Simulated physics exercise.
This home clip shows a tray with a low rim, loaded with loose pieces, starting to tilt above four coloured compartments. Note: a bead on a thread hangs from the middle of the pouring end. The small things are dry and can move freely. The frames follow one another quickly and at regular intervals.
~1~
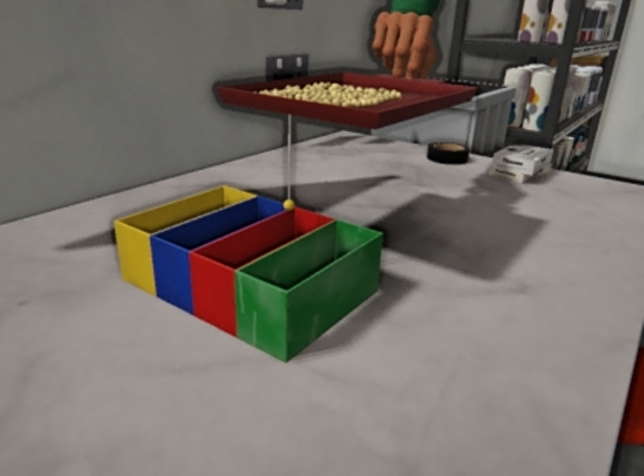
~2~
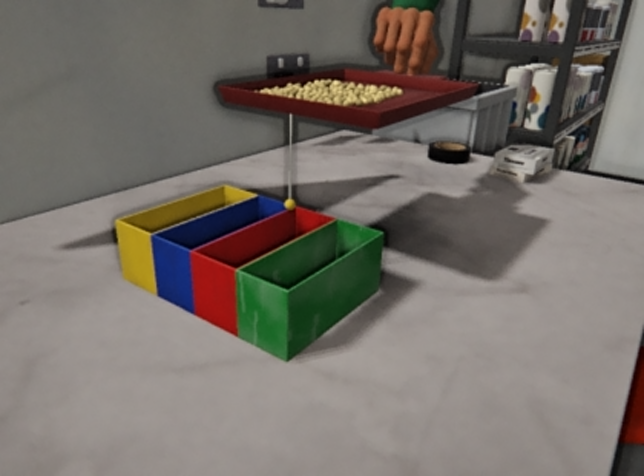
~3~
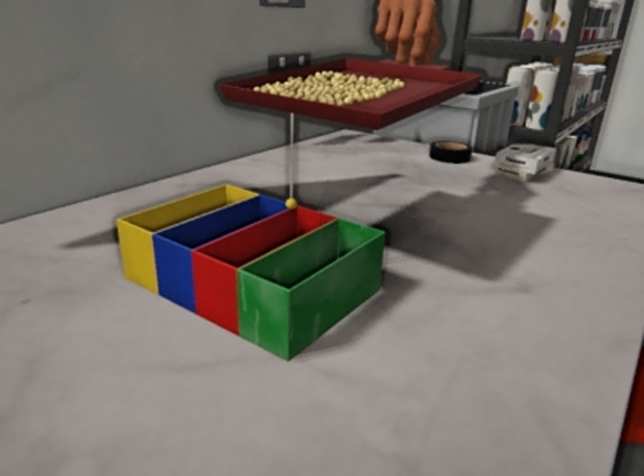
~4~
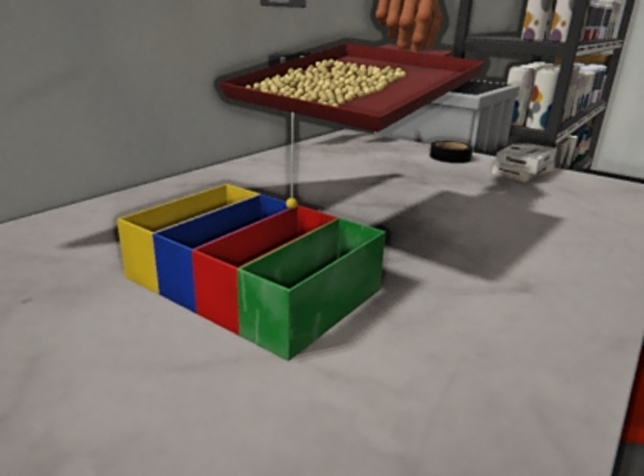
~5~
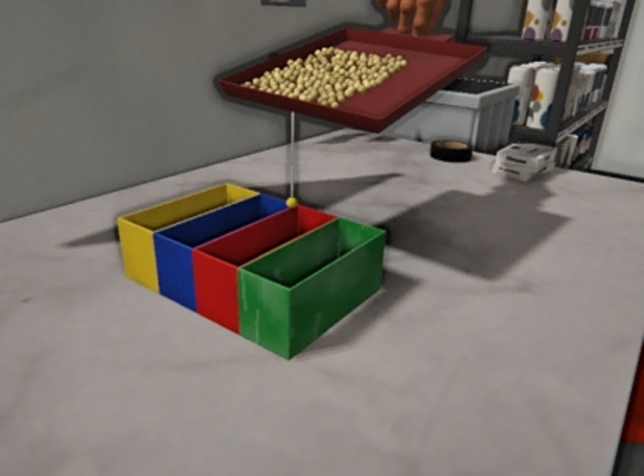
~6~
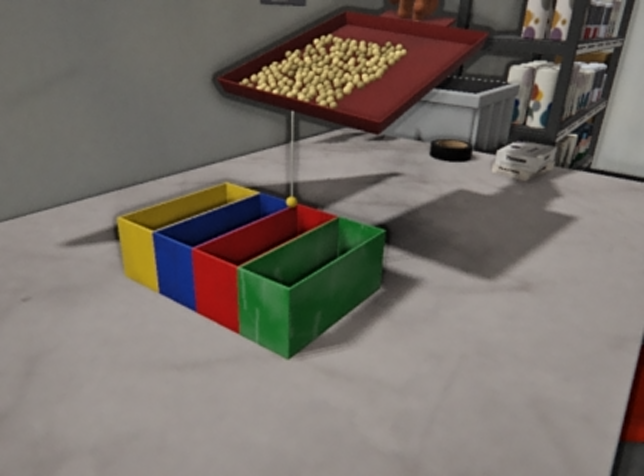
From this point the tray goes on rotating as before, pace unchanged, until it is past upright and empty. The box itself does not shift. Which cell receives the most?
The green one.
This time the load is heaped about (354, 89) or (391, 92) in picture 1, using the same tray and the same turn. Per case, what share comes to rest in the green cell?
Near 50 and 50 percent respectively.
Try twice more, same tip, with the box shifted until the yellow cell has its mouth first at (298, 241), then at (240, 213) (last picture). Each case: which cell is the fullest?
That blue cell, and then the cell in red.
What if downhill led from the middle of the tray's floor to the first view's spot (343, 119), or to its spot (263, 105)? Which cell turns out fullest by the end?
In turn: That green cell; yellow.
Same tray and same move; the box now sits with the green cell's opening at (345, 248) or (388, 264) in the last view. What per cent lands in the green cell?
Trial 1 around 50 percent, trial 2 around 10 percent.
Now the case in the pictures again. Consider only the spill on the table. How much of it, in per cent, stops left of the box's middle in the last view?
Around 0 %.
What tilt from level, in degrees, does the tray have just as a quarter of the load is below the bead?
Approx. 95° from level.
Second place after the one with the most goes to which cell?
Next after the leader comes red.
Just after the last frame, tray tipped steeply; almost all on the tray; just a few in the green cell; just a few falling or outside the box.
A moment on, tray tipped past a quarter turn; about a tenth on the tray; roughly a third in the green cell; about a tenth in the red cell; just a few in the blue cell; just a few in the yellow cell; roughly a third falling or outside the box.
Further on, tray tipped past a quarter turn; roughly half in the green cell; roughly a quarter in the red cell; about a tenth in the blue cell; just a few in the yellow cell; roughly a quarter falling or outside the box.
When it is over, tray tipped past a quarter turn; roughly half in the green cell; roughly a quarter in the red cell; about a tenth in the blue cell; just a few in the yellow cell; roughly a quarter outside the box.
